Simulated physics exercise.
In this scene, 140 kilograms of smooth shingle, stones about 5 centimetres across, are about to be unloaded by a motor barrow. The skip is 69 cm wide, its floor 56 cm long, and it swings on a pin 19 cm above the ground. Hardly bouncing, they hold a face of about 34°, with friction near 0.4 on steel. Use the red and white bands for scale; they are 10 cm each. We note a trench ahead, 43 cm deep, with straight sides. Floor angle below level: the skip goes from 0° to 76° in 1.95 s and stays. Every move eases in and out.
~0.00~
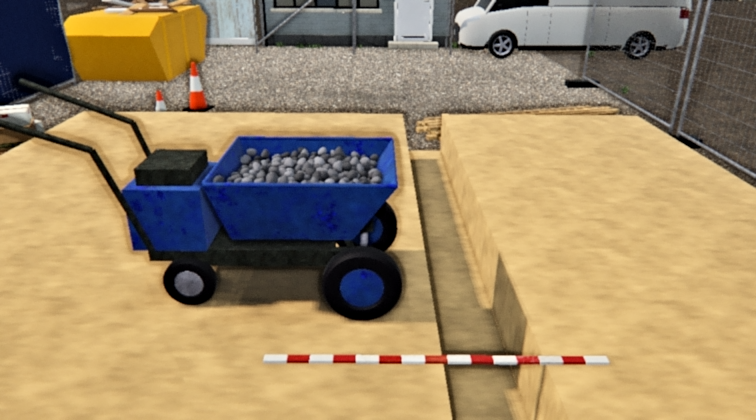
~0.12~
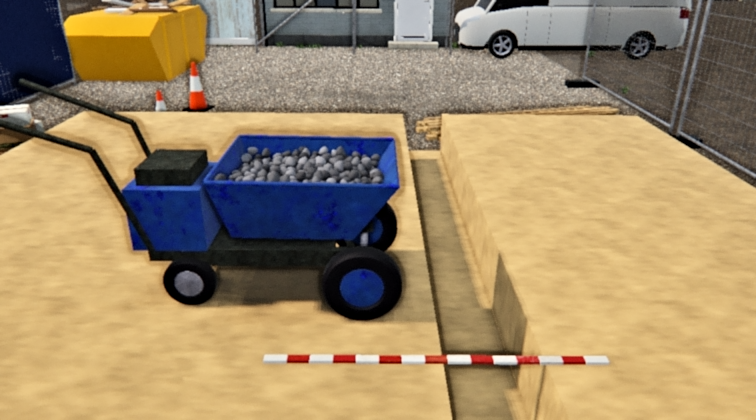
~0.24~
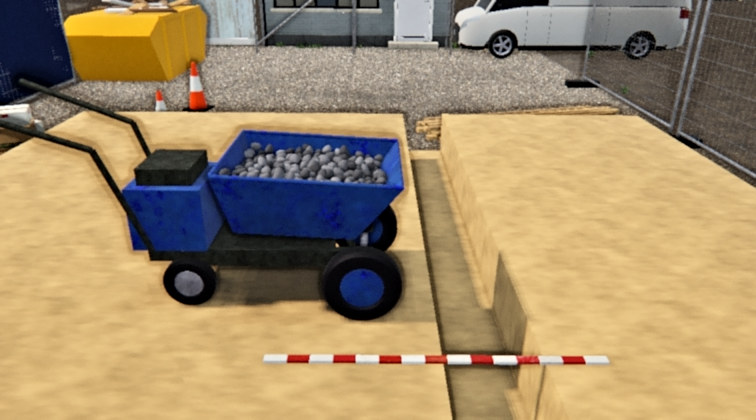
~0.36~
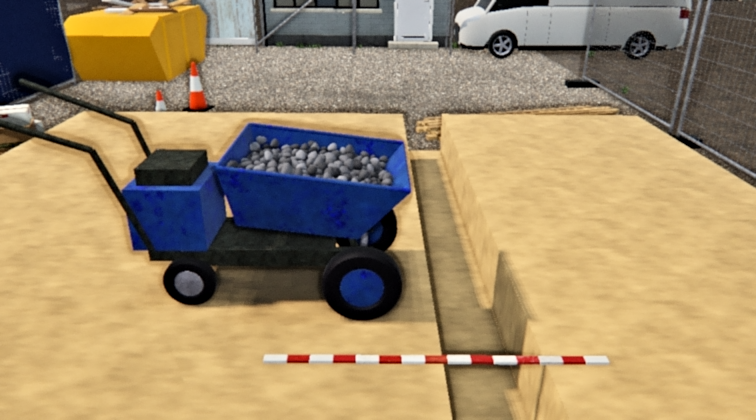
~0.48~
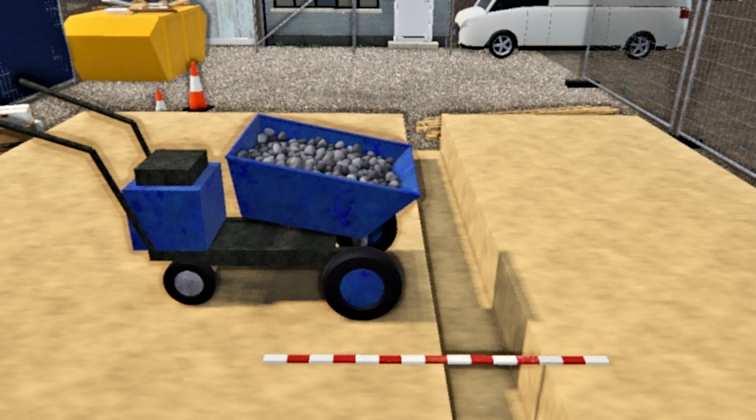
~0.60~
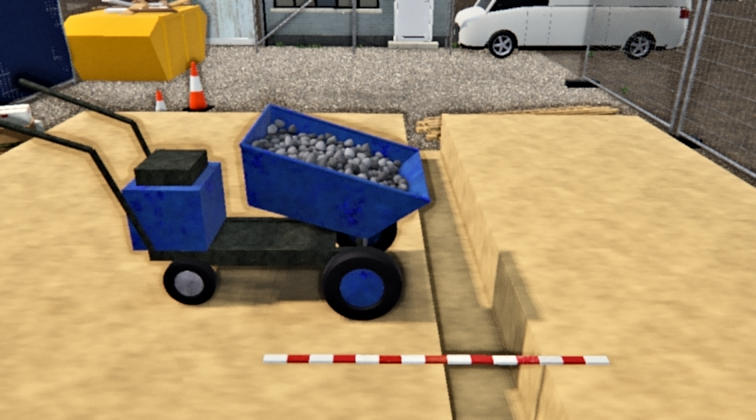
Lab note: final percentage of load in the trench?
Approx. 83 %.
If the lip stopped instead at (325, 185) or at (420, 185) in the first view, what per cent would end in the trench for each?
Estimates: 95 % then 55 %.
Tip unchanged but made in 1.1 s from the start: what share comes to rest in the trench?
Something close to 70 per cent.
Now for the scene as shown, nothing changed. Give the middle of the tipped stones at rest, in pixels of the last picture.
The middle should be near (484, 338).
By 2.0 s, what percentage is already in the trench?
Around 60 per cent of it, at that instant.
After 1.5 s the floor is at 64°; 94 % in the skip, 6 % in the trench; the foremost stones are at (499, 277).
After 2.0 s the floor is at 76°; 27 % in the skip, 58 % in the trench, 15 % past the trench; the foremost stones are at (603, 284).
After 2.4 s the floor is at 76°; 7 % in the skip, 76 % in the trench, 17 % past the trench; the foremost stones are at (637, 282).
After 4.3 s the floor is at 76°; 0 % in the skip, 83 % in the trench, 17 % past the trench; the foremost stones are at (642, 281).
